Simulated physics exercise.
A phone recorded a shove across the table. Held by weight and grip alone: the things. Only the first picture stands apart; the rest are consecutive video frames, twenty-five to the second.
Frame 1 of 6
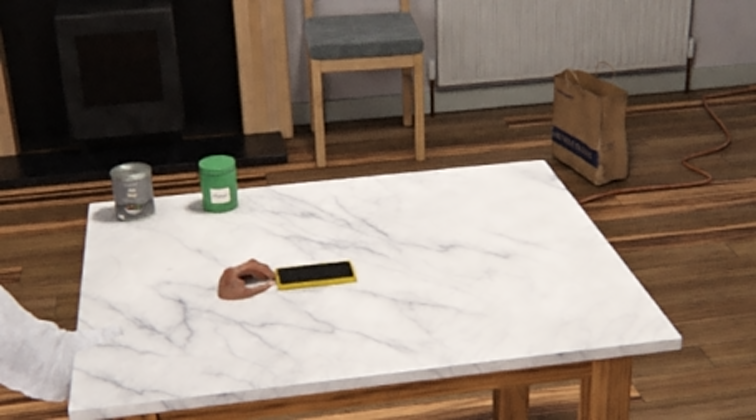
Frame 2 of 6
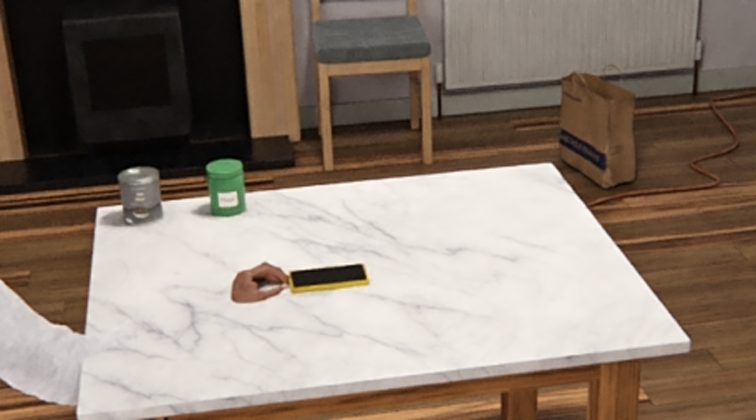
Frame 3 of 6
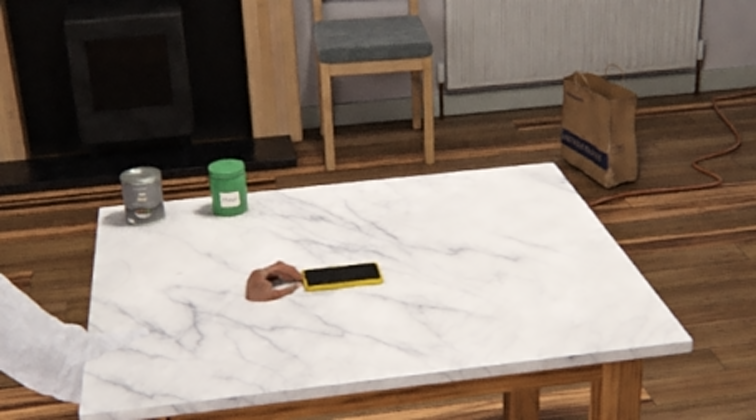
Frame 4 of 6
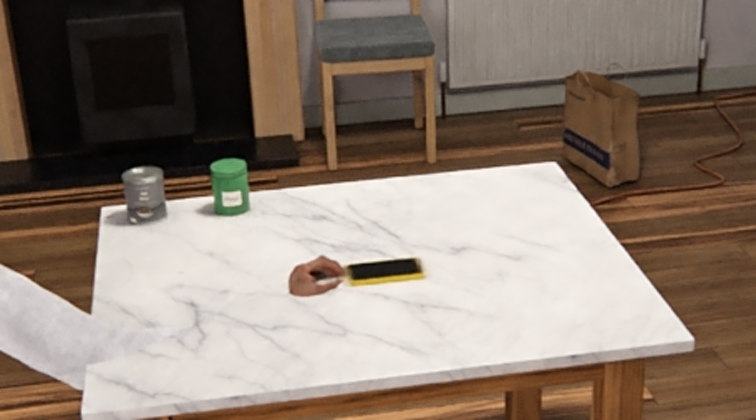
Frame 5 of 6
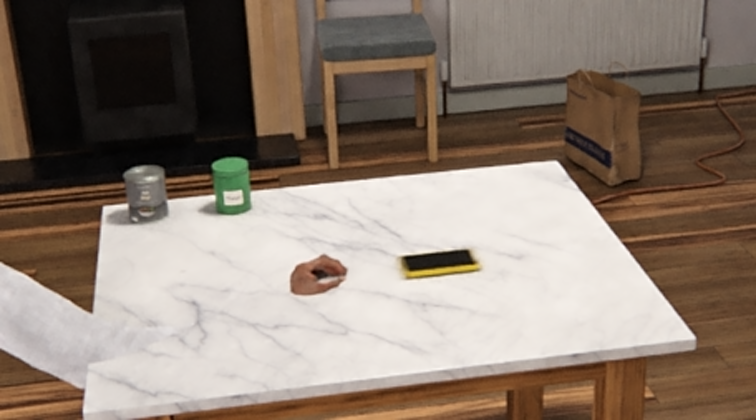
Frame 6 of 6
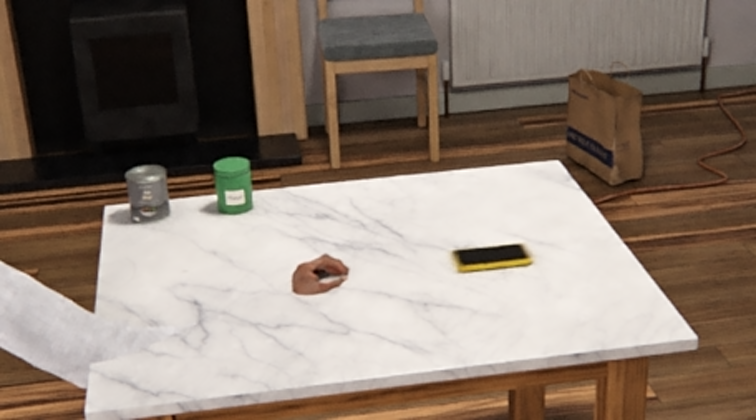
A yellow phone with a dark face lies on a white marble table, a hand at its left end, near a grey tin and a green one. The hand pushes it to the right, then stays behind as the phone slides on alone across the tabletop, away from the fingers, still moving right.
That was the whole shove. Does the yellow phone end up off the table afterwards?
Yes, it leaves the table.
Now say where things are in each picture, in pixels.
The first frame shows under the hand; yellow phone (315, 275).
The second frame shows under the hand; yellow phone (328, 278).
The third frame shows under the hand; yellow phone (342, 276).
The fourth frame shows yellow phone (384, 271).
The fifth frame shows yellow phone (439, 262) moved about its own width.
The sixth frame shows yellow phone (491, 257) moved about its own width.
Then, 0.20 s later than the last frame, yellow phone now off the table.
Then, 0.40 s later than the last frame, things are still on the move.
When it is over, off the table, yellow phone.
